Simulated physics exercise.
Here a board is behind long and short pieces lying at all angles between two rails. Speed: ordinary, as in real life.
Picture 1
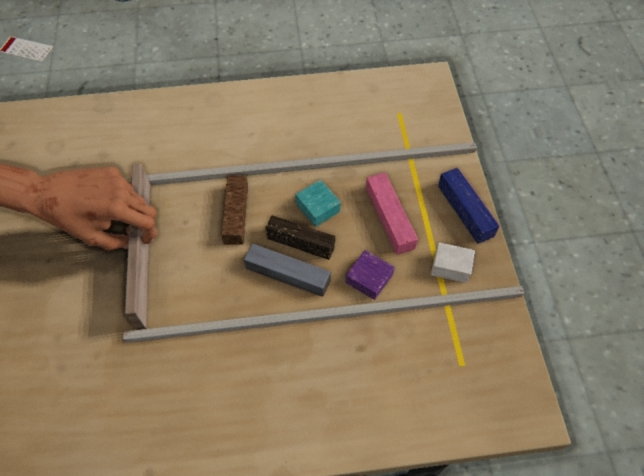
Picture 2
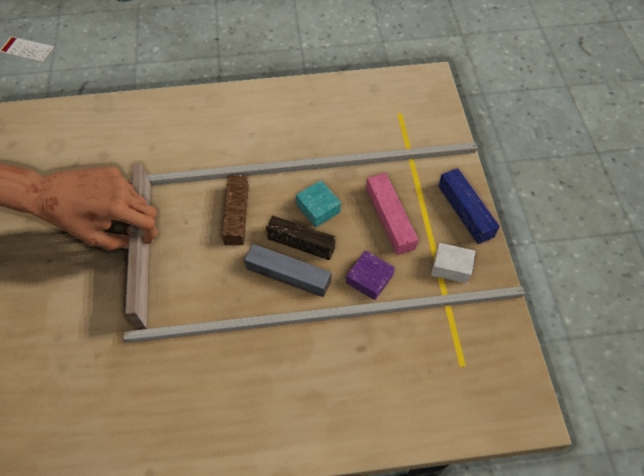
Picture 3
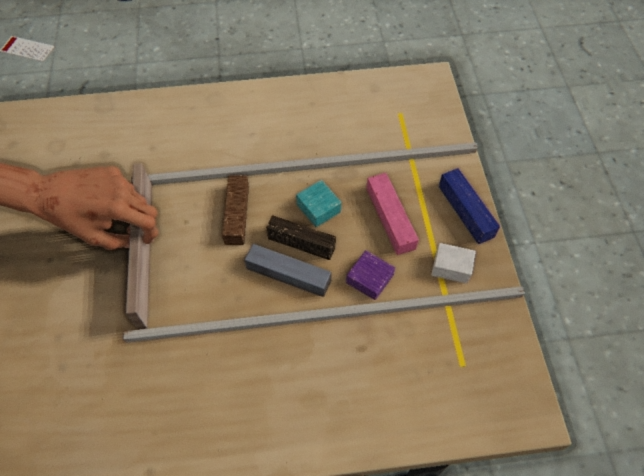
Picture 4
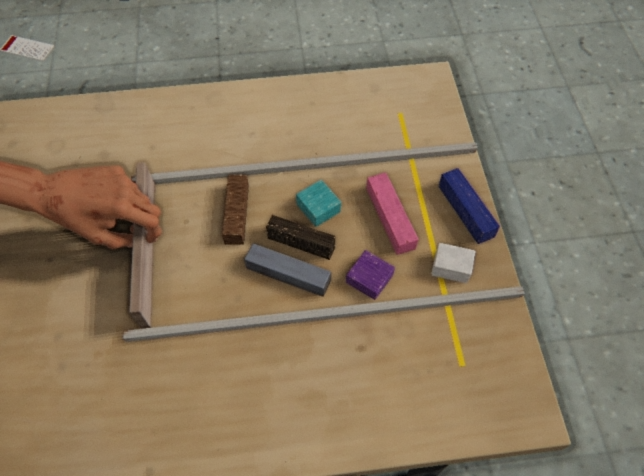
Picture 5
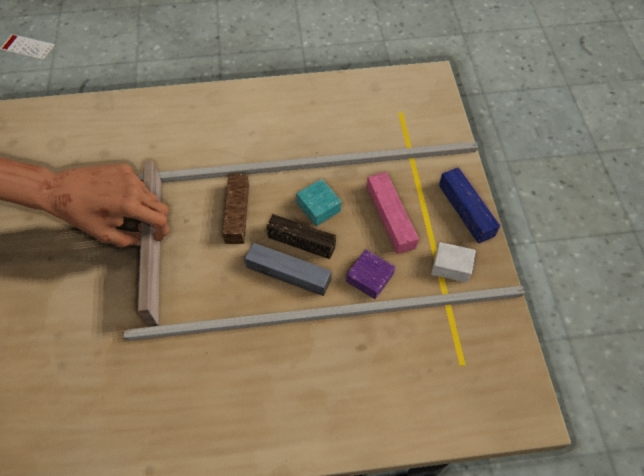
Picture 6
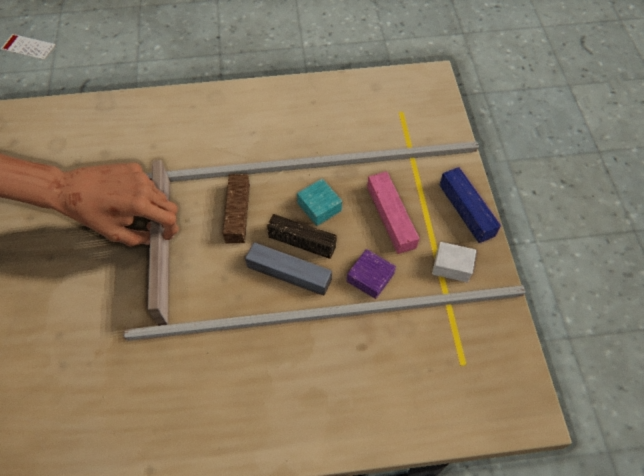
On a wooden tabletop above a tiled floor, a hand holds a board upright between two rails, behind scattered coloured blocks and bars, then slides it slightly to the right while the pieces stay still near a yellow line.
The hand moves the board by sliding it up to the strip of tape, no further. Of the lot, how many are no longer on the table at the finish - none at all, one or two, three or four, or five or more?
By the finish, one or two are off it.
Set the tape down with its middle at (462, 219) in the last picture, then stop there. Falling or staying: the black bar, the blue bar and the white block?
OK, so the black bar stays where it is, the blue bar comes off, and the white block? It comes off.
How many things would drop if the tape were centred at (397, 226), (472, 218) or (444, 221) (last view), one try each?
In order: 0, 5 and 3.
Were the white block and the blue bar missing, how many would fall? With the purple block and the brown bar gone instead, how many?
First 0, second 1.
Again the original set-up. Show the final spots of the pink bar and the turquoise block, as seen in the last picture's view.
First object: (491, 203); second object: (462, 183).
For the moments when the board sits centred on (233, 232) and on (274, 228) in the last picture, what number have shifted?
At the first spot the count is 1, and at the second it is 3.
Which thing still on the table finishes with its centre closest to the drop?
The white block.
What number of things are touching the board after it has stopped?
At rest, 2 are in contact.
A little later, none off yet; blue bar at rest near (469, 204); white block at rest near (454, 262); pink bar at rest near (392, 212).
Next, none off yet; blue bar at rest near (469, 204); white block at rest near (454, 262); pink bar shifted a little near (422, 209).
When it is over, the number that fall off is one or two; down, blue bar.
